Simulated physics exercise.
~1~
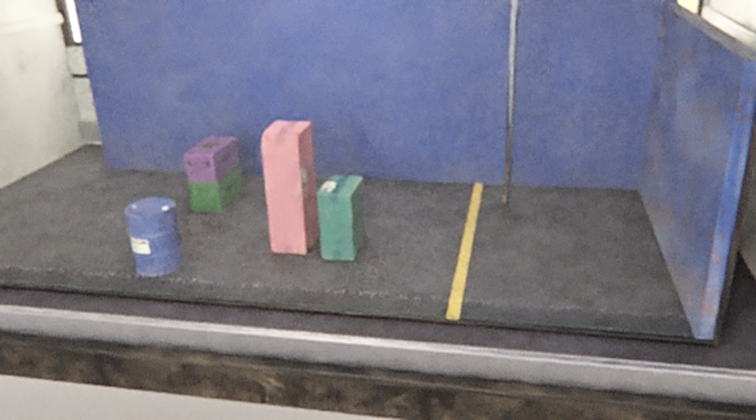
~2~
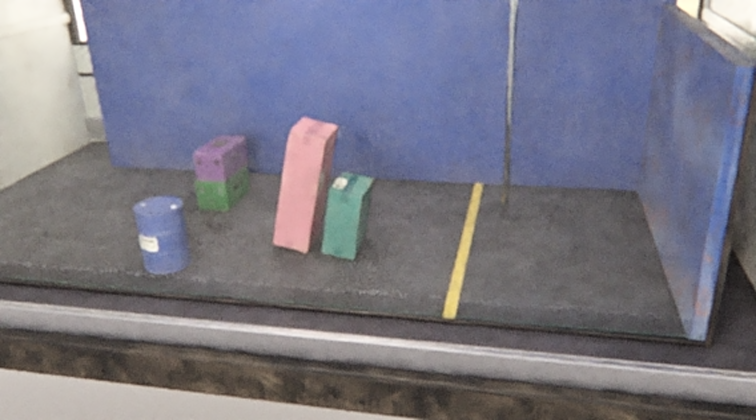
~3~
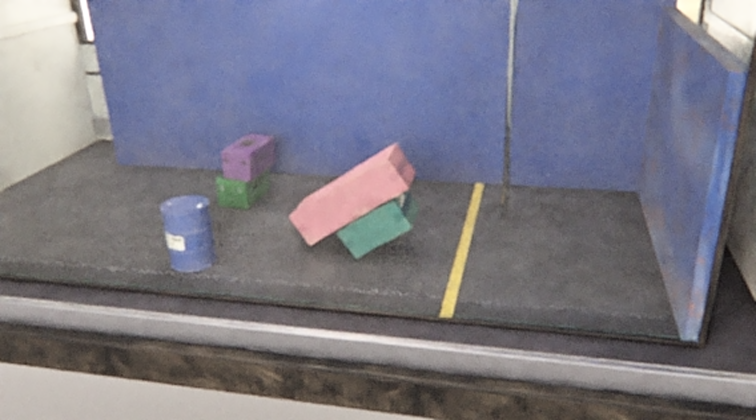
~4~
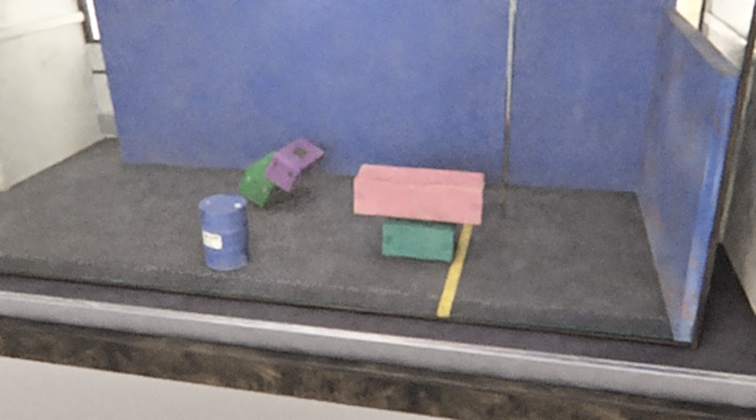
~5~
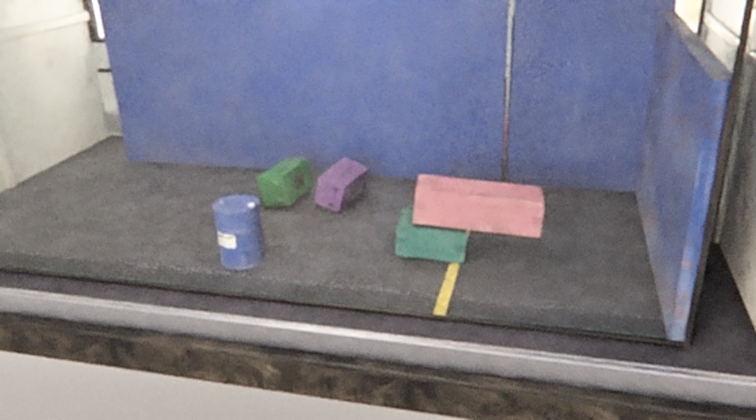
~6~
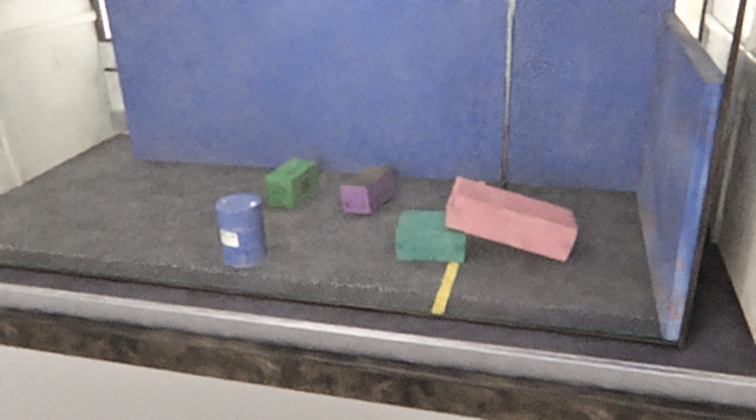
The clip shows blocks and a blue drum sliding right across a dark floor as a tall pink box topples onto a teal one and a purple box tumbles off a green one; the pink box ends tilted beyond a yellow line, the others short of it, the drum upright.
